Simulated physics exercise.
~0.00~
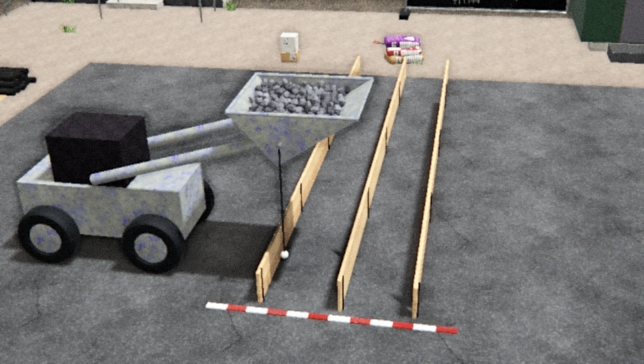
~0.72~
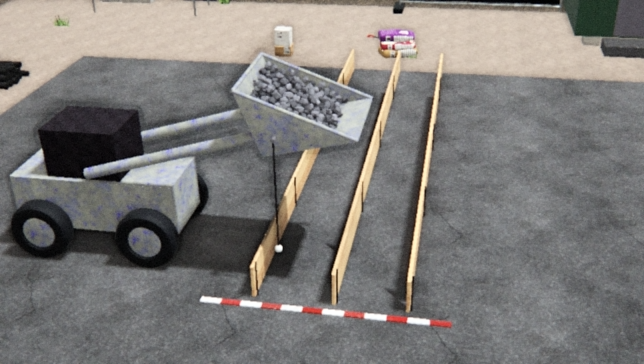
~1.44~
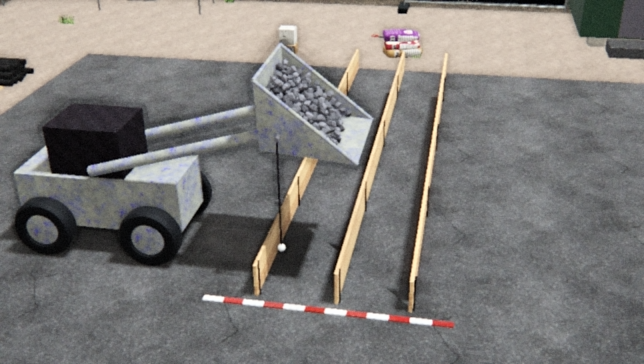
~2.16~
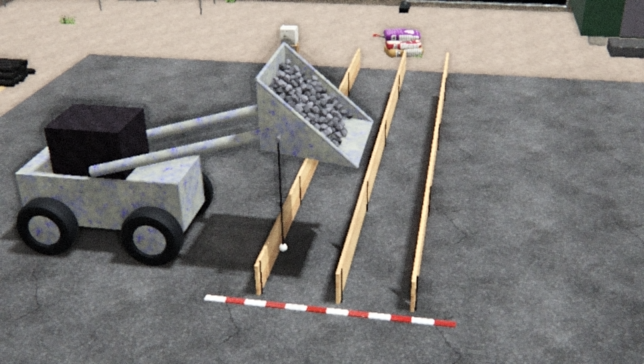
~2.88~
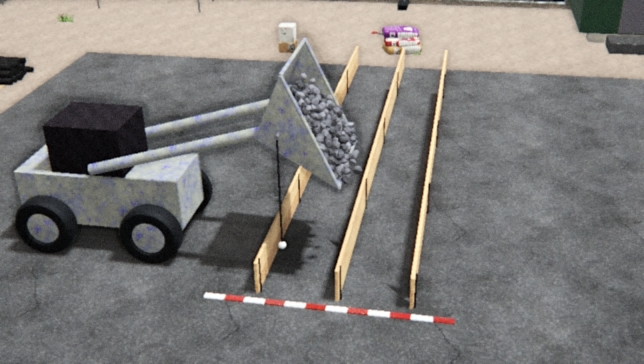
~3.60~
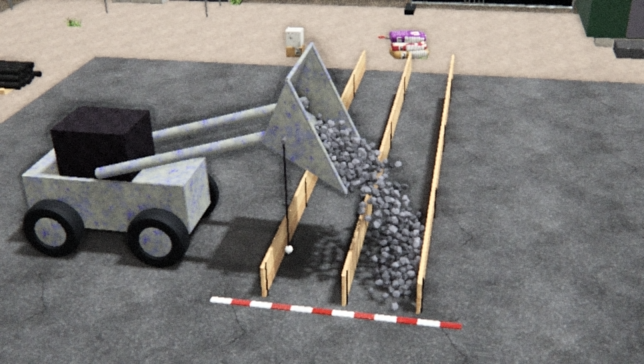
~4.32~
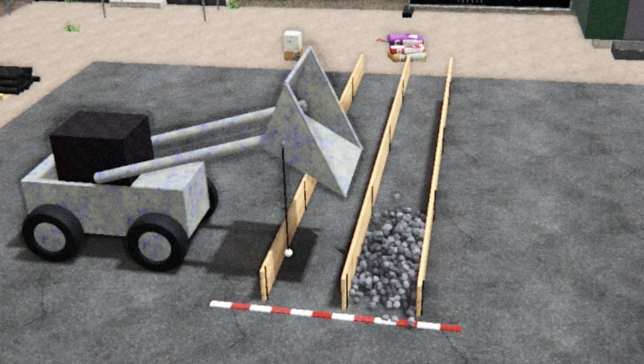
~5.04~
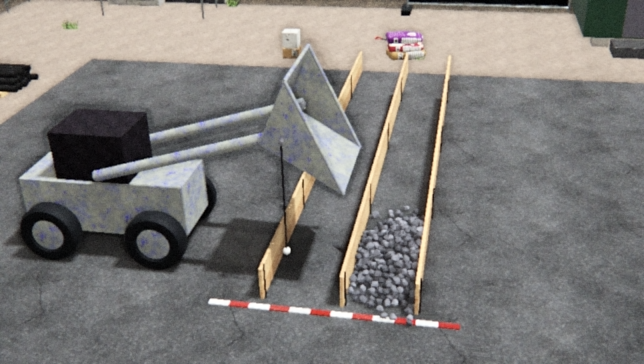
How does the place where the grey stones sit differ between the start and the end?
At the start the stones are up in the loader's raised bucket. By the end they lie lower and further right, heaped on the ground between the middle and right-hand boards, near the red and white staff.
